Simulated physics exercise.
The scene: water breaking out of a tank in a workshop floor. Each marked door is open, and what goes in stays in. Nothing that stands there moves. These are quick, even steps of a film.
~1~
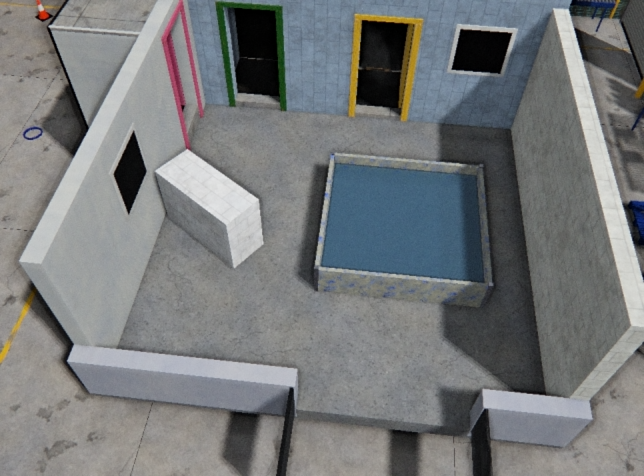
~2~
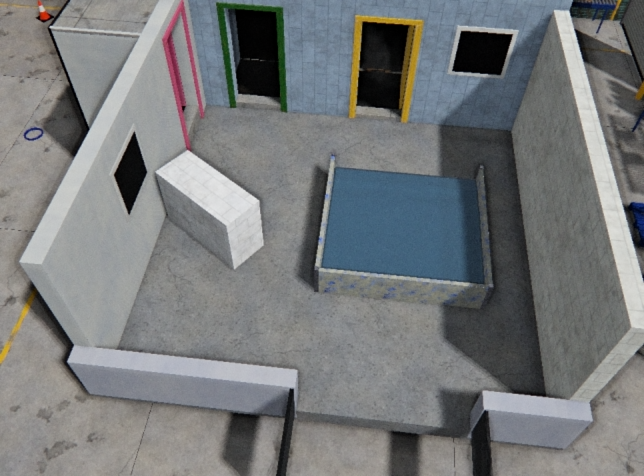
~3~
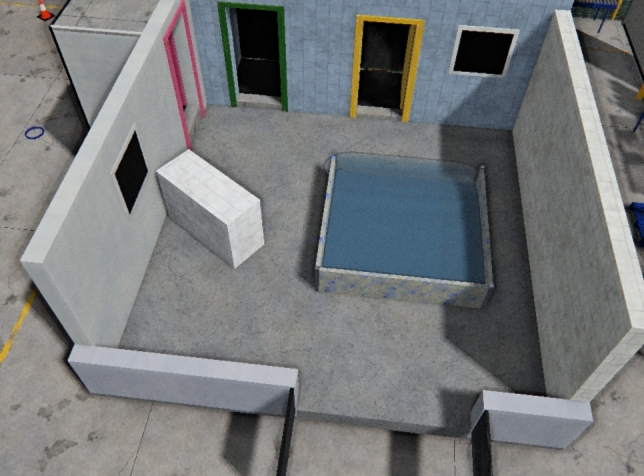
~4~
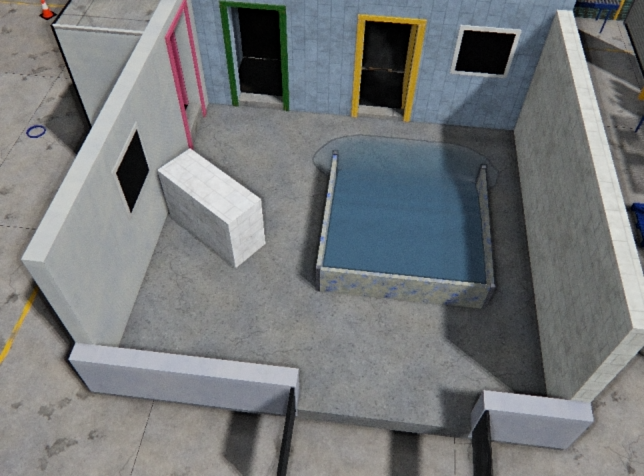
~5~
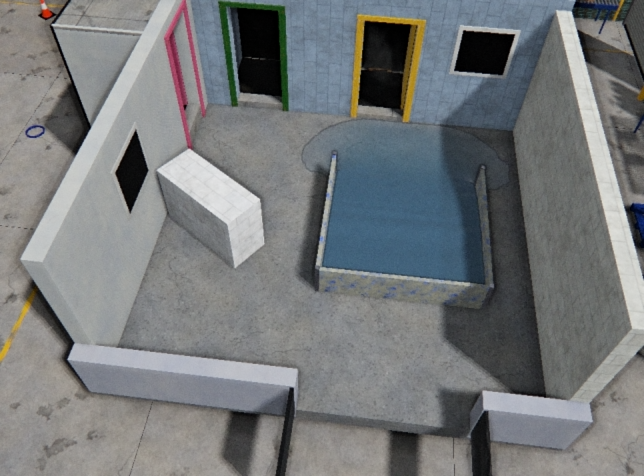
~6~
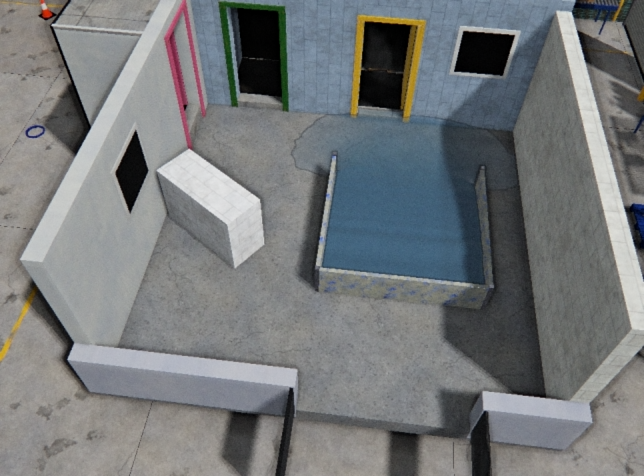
The tank's far side opens and water spreads out across the grey floor behind it.
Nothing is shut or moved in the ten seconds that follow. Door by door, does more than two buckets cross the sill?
In the end: The green door admits no more than that; the yellow door lets in a lot; the pink door admits no more than that.
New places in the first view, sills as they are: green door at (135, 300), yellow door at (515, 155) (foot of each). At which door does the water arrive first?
That is the one in yellow.
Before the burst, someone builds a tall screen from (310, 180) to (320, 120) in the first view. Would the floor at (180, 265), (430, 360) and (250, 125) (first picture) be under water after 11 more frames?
In turn: Dry, clear, covered.
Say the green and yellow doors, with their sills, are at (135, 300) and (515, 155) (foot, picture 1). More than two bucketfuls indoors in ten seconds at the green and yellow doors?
My reading: The green door is under; the yellow door takes more.
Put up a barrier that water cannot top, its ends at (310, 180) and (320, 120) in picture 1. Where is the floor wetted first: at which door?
I say the door marked yellow.
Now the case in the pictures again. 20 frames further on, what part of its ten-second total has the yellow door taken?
Roughly 85 per cent.
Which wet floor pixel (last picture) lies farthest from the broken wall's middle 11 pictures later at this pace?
I would point to (208, 104).
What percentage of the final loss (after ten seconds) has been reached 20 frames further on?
Close to 65 %.
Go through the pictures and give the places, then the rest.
The tank at (404, 217) is whole and still, in the first picture.
Water pours out on the tank's far side and has run to a hidden place, in the second picture.
The front is at (329, 165), out from the gap on the tank's far side, in the third picture.
The front is at (490, 171), out from the gap on the tank's far side, in the fourth picture.
Water pours out on the tank's far side and has run to (329, 131), in the fifth picture.
Water pours out on the tank's far side and has run to (334, 116), in the sixth picture.
A moment on, water covers 25 % of the floor; the green door not reached, the yellow door over two buckets in, the pink door not reached.
Next, water covers 30 % of the floor; the green door wet at the sill, nothing in, the yellow door far over two buckets in, the pink door not reached.
Then, water covers 45 % of the floor; the green door wet at the sill, nothing in, the yellow door far over two buckets in, the pink door wet at the sill, nothing in.
Later, water covers 70 % of the floor; the green door wet at the sill, nothing in, the yellow door far over two buckets in, the pink door wet at the sill, nothing in.
In the end, water covers 95 % of the floor; the green door wet at the sill, nothing in, the yellow door far over two buckets in, the pink door wet at the sill, nothing in.
